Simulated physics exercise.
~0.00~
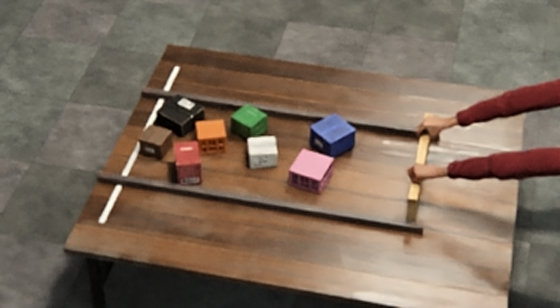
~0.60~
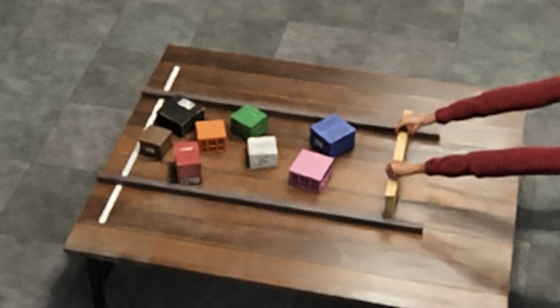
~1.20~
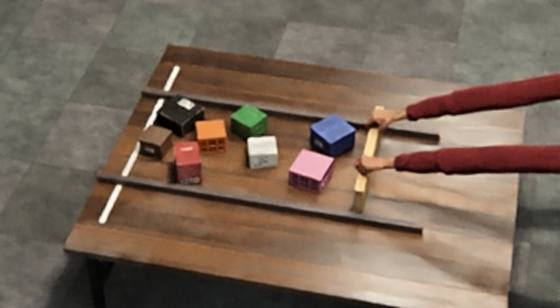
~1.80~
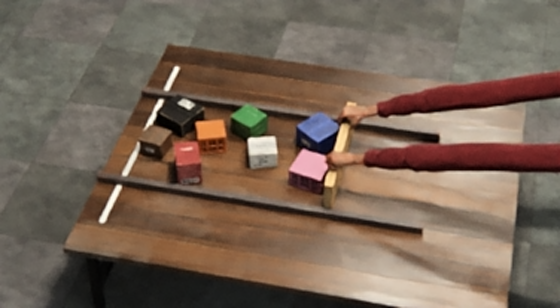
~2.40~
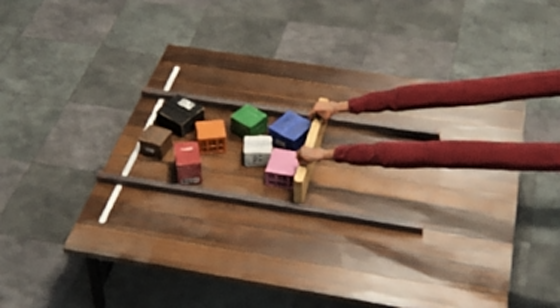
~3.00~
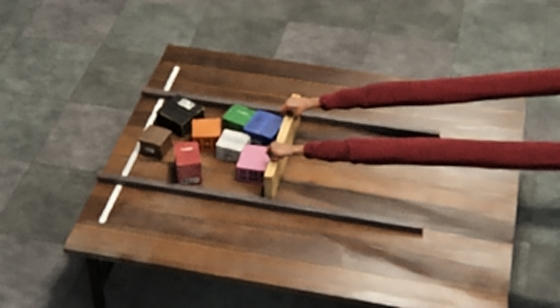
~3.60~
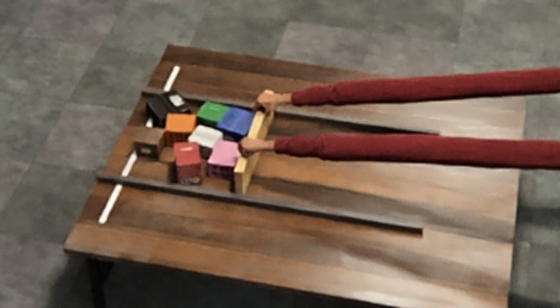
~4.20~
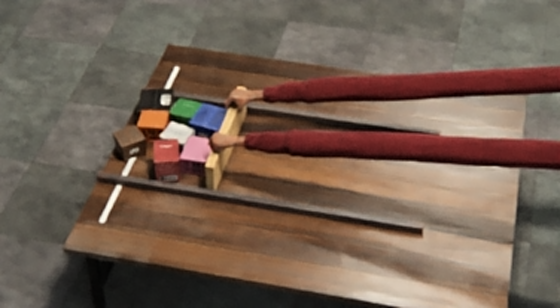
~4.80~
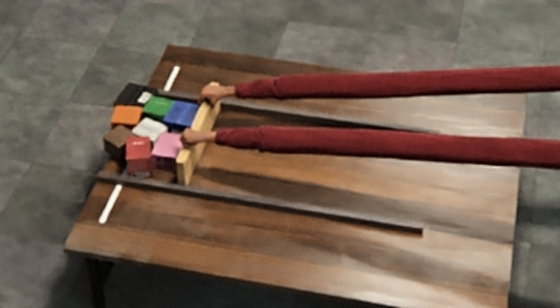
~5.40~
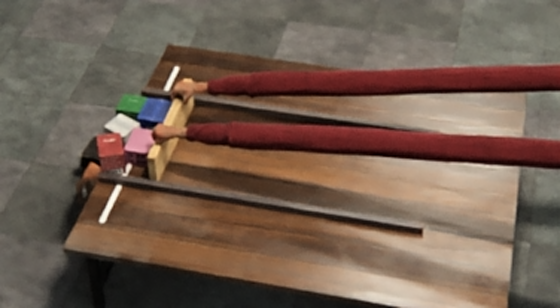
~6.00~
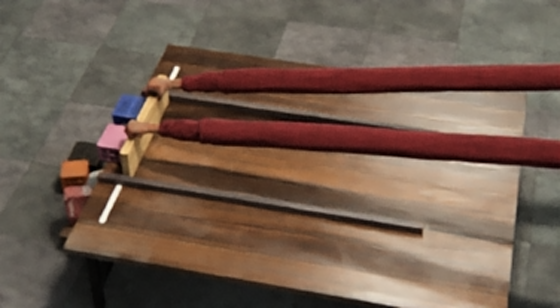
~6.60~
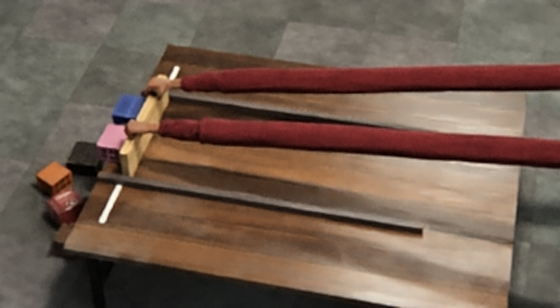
Two hands slide a plank left, pushing coloured boxes until most drop off the table's edge.
